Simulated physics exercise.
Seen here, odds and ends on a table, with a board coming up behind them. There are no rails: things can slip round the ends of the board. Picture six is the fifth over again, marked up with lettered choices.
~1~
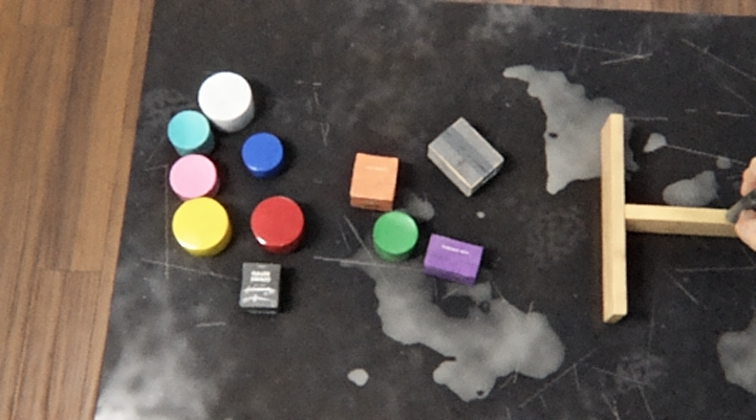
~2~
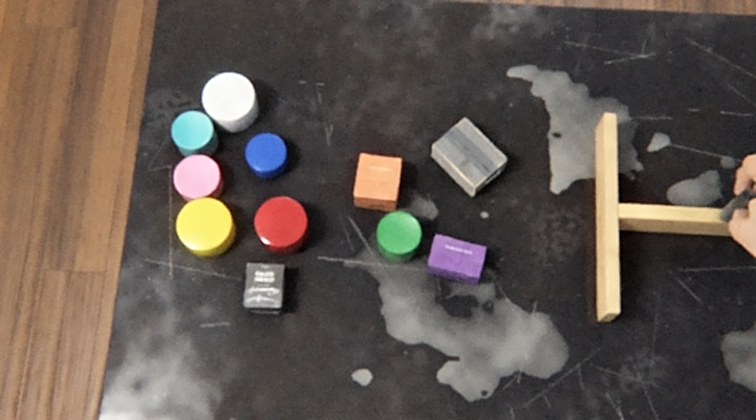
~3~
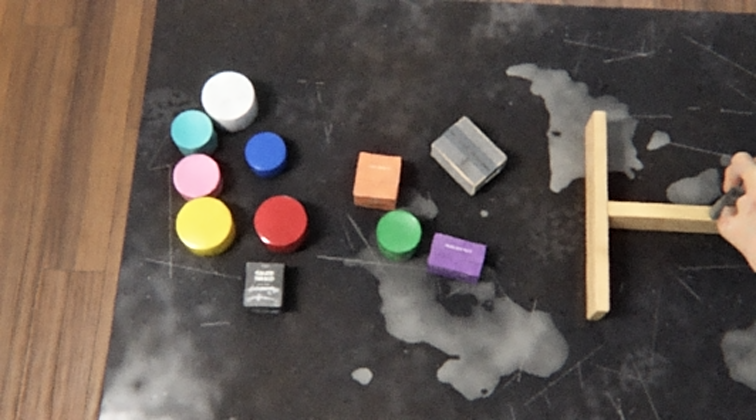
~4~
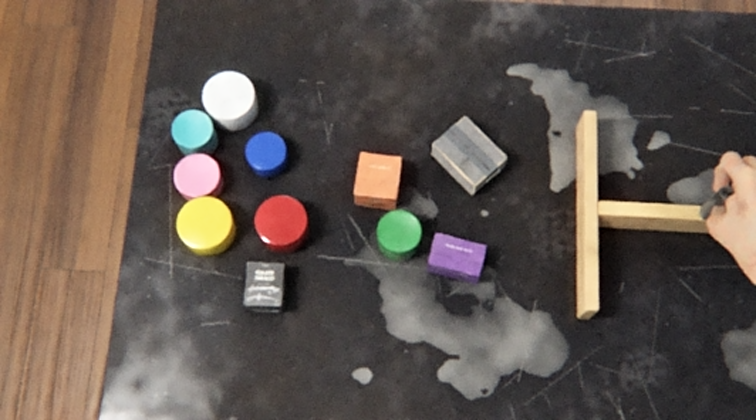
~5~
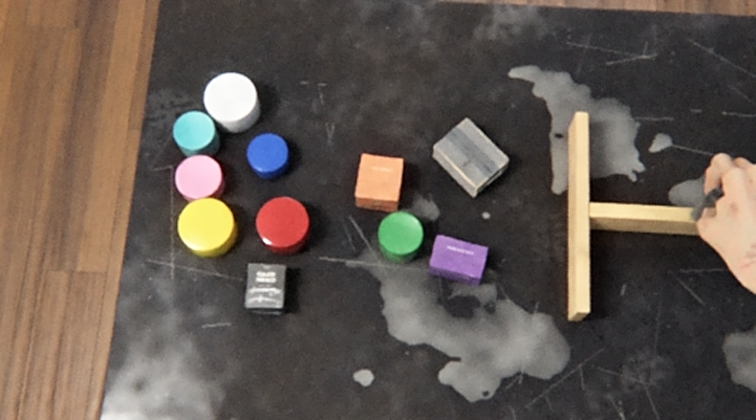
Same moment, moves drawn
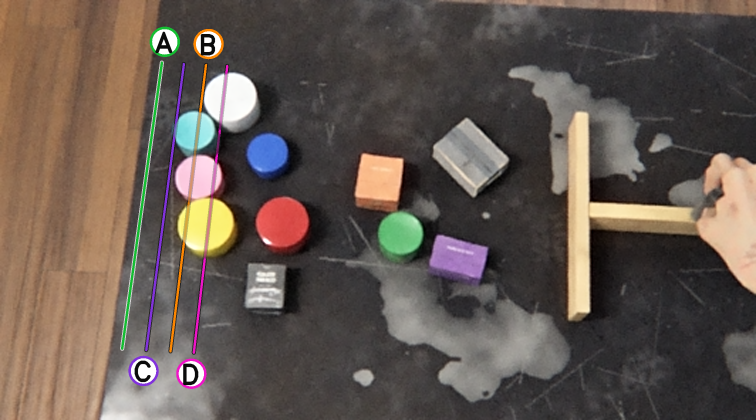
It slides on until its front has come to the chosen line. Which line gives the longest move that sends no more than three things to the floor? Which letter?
It can go as far as D.
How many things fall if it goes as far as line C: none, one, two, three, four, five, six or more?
Six or more.
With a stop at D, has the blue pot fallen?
By then, no.
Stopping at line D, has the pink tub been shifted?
By then, yes.
On the copy, A at (143, 199); B at (189, 201); C at (166, 200); D at (211, 203).
On D. First, board (448, 202); purple packet (411, 261); grey box (411, 144).
Then, board (316, 195); yellow pot (183, 230); blue pot (243, 146).
Finally, board (210, 189); turquoise tub over the edge; pink tub over the edge; three fallen.
By contrast, A drops eleven; B drops six; C drops seven.
